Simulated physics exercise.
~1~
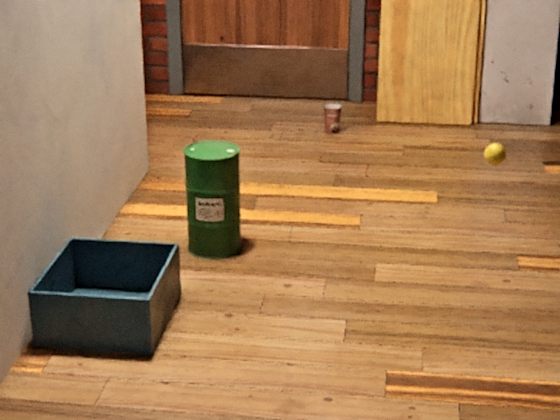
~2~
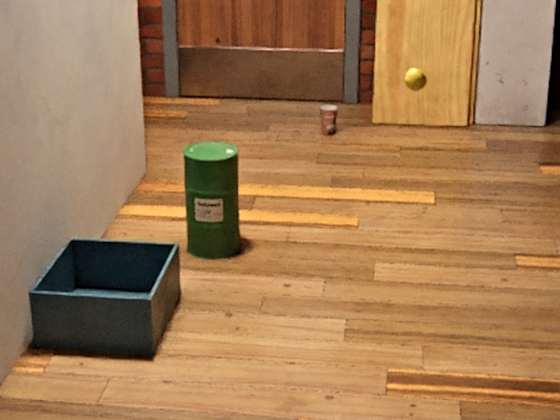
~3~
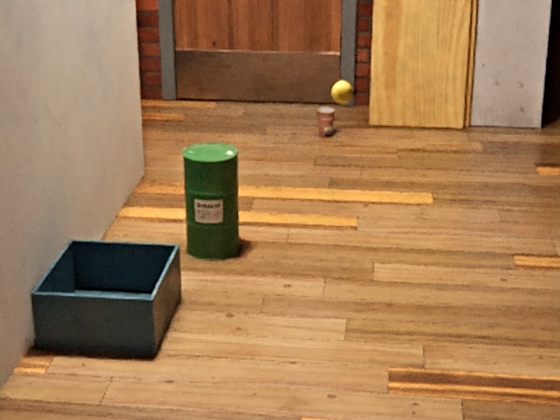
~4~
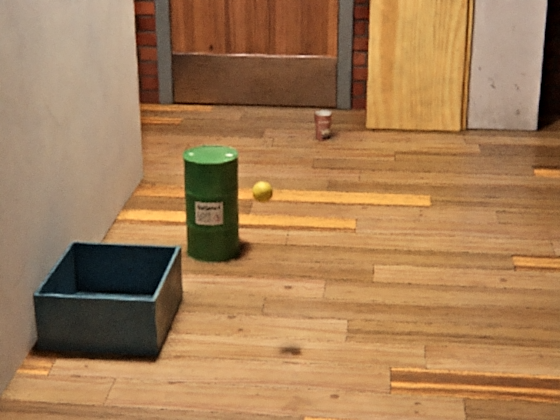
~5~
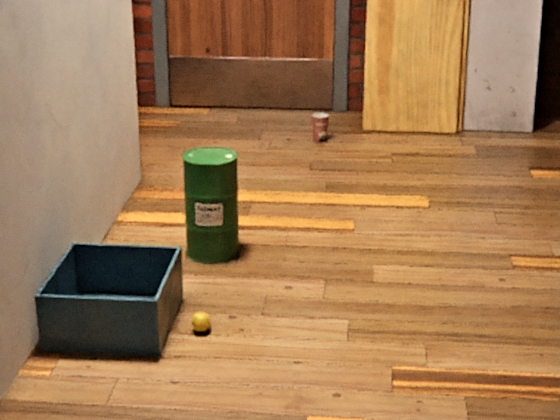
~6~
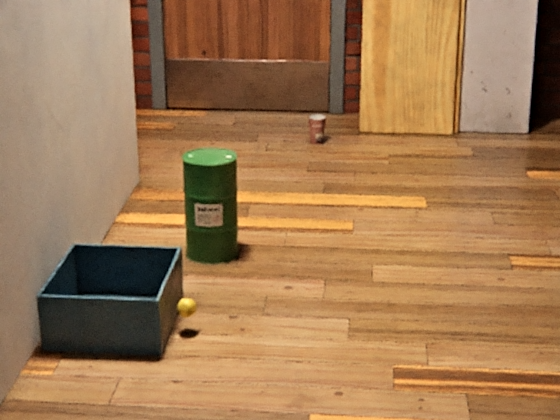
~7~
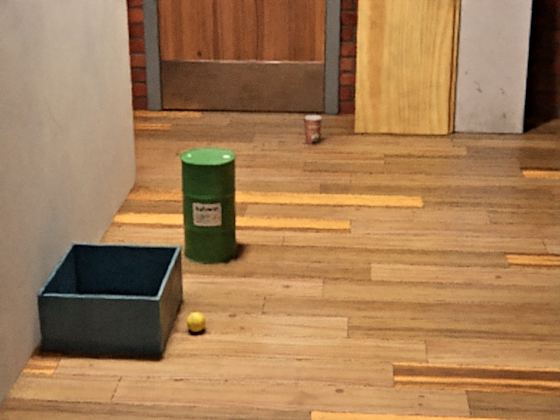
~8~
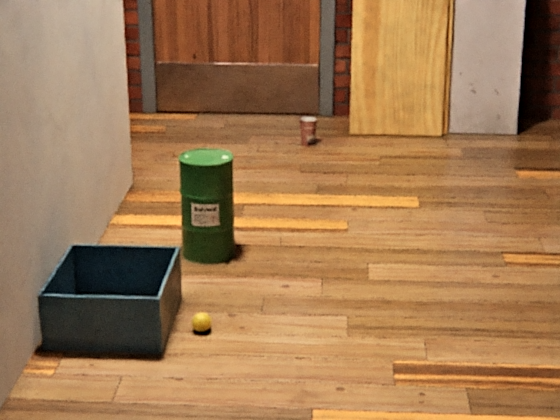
A tall green canister stands on a wooden floor, seen from slightly above, with an open, empty dark blue box to its lower left beside a pale wall. A small reddish cup sits near a wooden door at the back. A yellow lemon flies in from the right, rises, then arcs left and down past the canister's right side. It reaches the floor just right of the box, hops up against the box's side, and drops back. Finally it shifts slightly right and ends outside the box, while the canister remains standing.
